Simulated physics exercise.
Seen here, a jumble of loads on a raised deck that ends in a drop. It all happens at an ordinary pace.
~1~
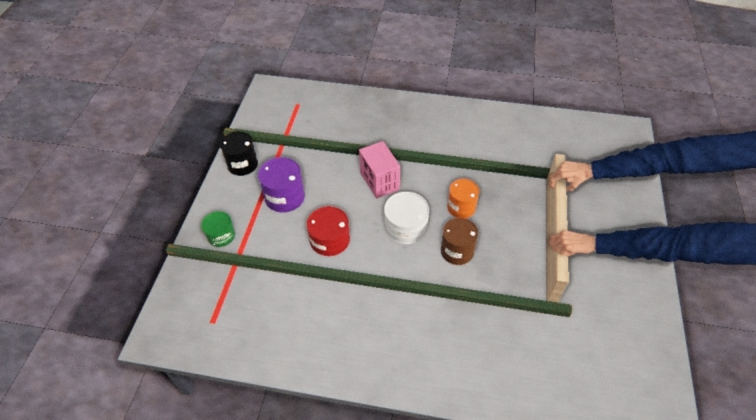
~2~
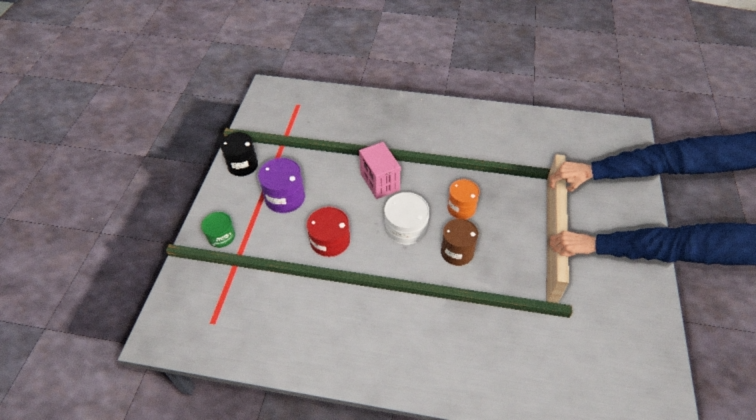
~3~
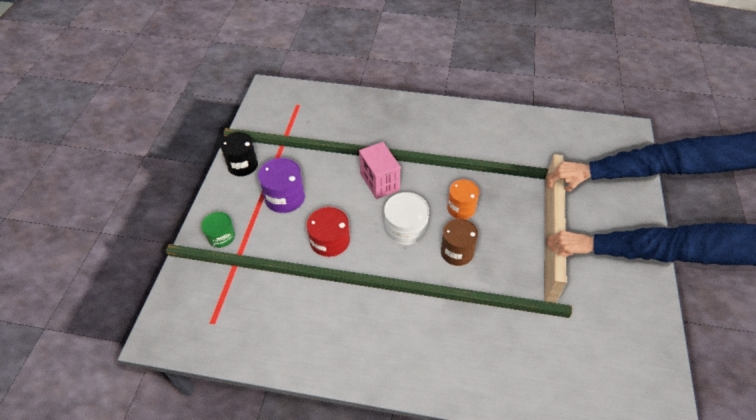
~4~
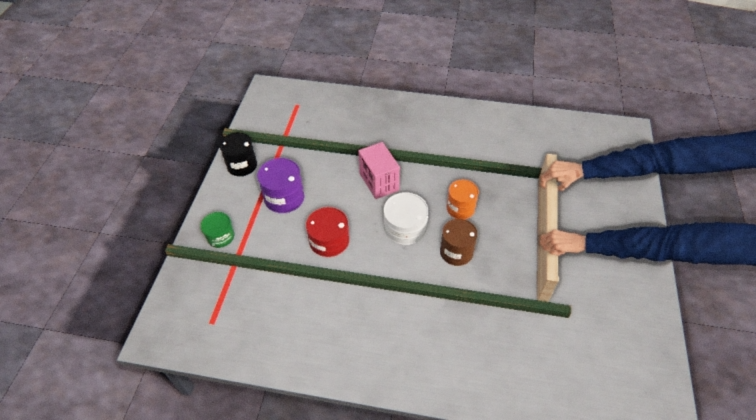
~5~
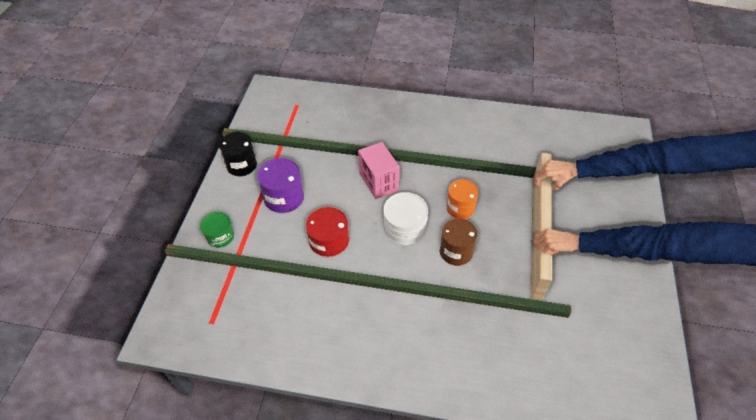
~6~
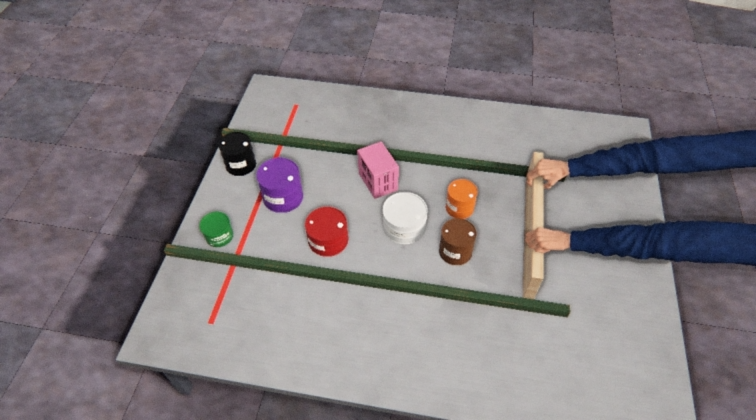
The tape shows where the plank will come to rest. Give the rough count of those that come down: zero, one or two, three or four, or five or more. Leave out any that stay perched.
Here the number that fall off is one or two.
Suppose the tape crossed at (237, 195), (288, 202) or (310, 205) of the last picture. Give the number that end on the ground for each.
The counts: 4, 0 and 0.
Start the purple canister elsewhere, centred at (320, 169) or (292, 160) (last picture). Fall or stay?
The purple canister survives; remains up.
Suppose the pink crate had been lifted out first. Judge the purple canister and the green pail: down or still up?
The purple canister does not fall; the green pail tumbles off.
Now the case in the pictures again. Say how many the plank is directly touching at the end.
That makes 3.
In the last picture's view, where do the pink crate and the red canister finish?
The pink crate stops around (261, 146); the red canister around (194, 227).
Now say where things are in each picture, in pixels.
In the first frame, black canister (239, 154); green pail (219, 230); purple canister (282, 185); plank (556, 226); tape (261, 198).
In the second frame, green pail (219, 230); plank (556, 226).
In the third frame, purple canister (282, 186); brown canister (459, 242).
In the fourth frame, black canister (239, 155); white canister (406, 219).
In the fifth frame, green pail (218, 230); pink crate (379, 171).
In the sixth frame, black canister (238, 154); green pail (217, 230); purple canister (281, 185); plank (533, 223); tape (260, 198).
Soon after, none off yet; black canister at rest near (238, 154); green pail at rest near (217, 230); purple canister at rest near (281, 185).
Then, none off yet; black canister moved a little near (233, 150); green pail moved a little near (211, 229); purple canister moved about its own width near (237, 174).
At rest, the number that fall off is one or two; fallen, purple canister and green pail.
